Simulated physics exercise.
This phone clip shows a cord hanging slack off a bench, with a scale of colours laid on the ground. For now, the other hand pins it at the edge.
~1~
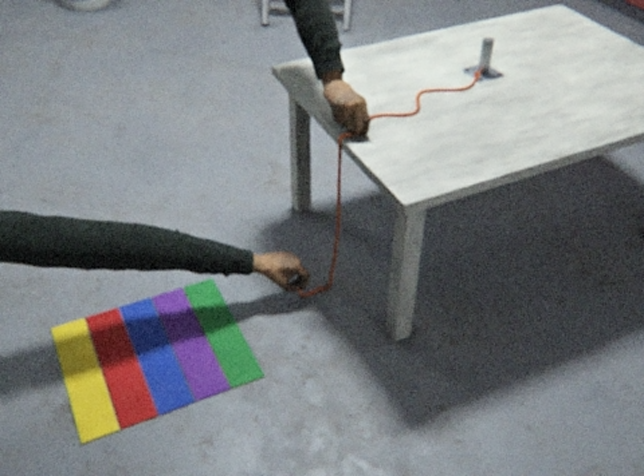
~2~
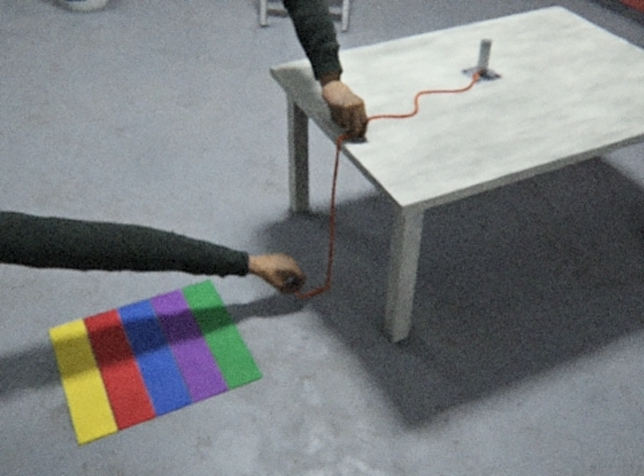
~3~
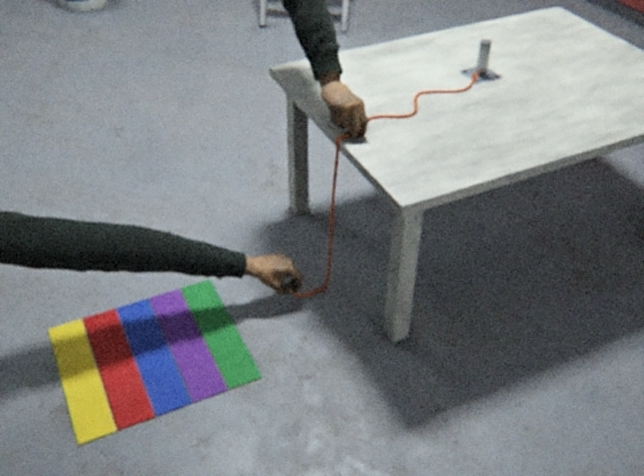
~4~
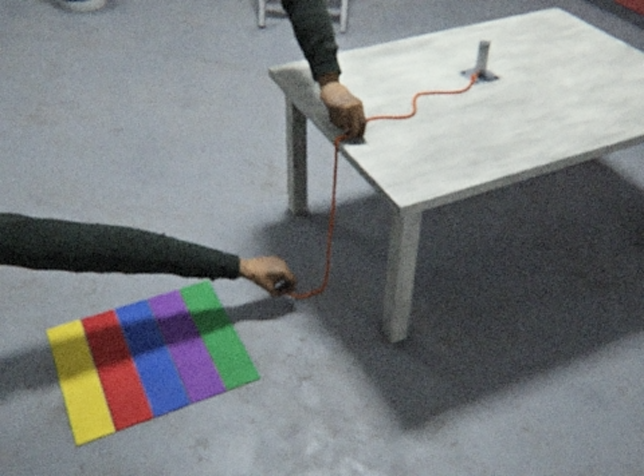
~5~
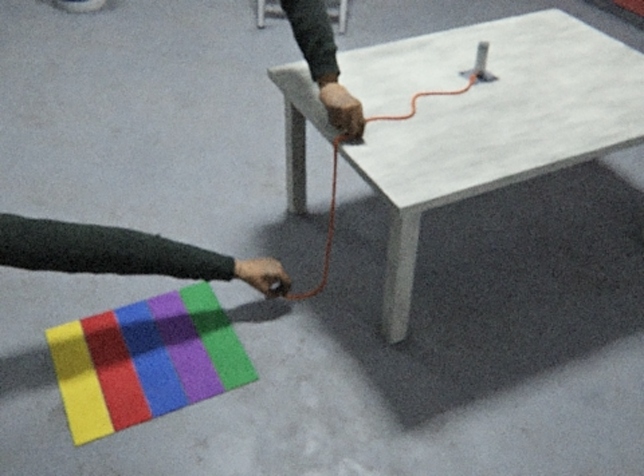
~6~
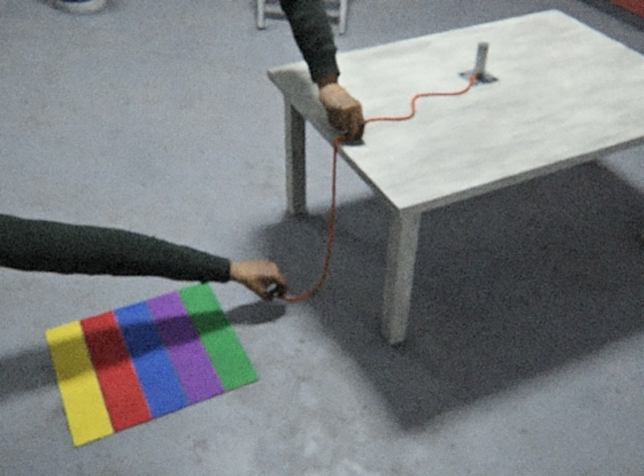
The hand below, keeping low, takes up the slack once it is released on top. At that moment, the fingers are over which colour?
Over the blue one.
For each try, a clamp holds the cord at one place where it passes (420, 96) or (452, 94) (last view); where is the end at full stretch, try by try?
First try near (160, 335), second near (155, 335).
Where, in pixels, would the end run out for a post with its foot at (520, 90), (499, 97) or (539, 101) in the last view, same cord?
First (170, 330), then (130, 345), and last (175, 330).
Early on, end near (205, 320); over green.
Midway, end near (168, 332); over purple.
At the end of the slack, end near (147, 339); over blue. Over blue.
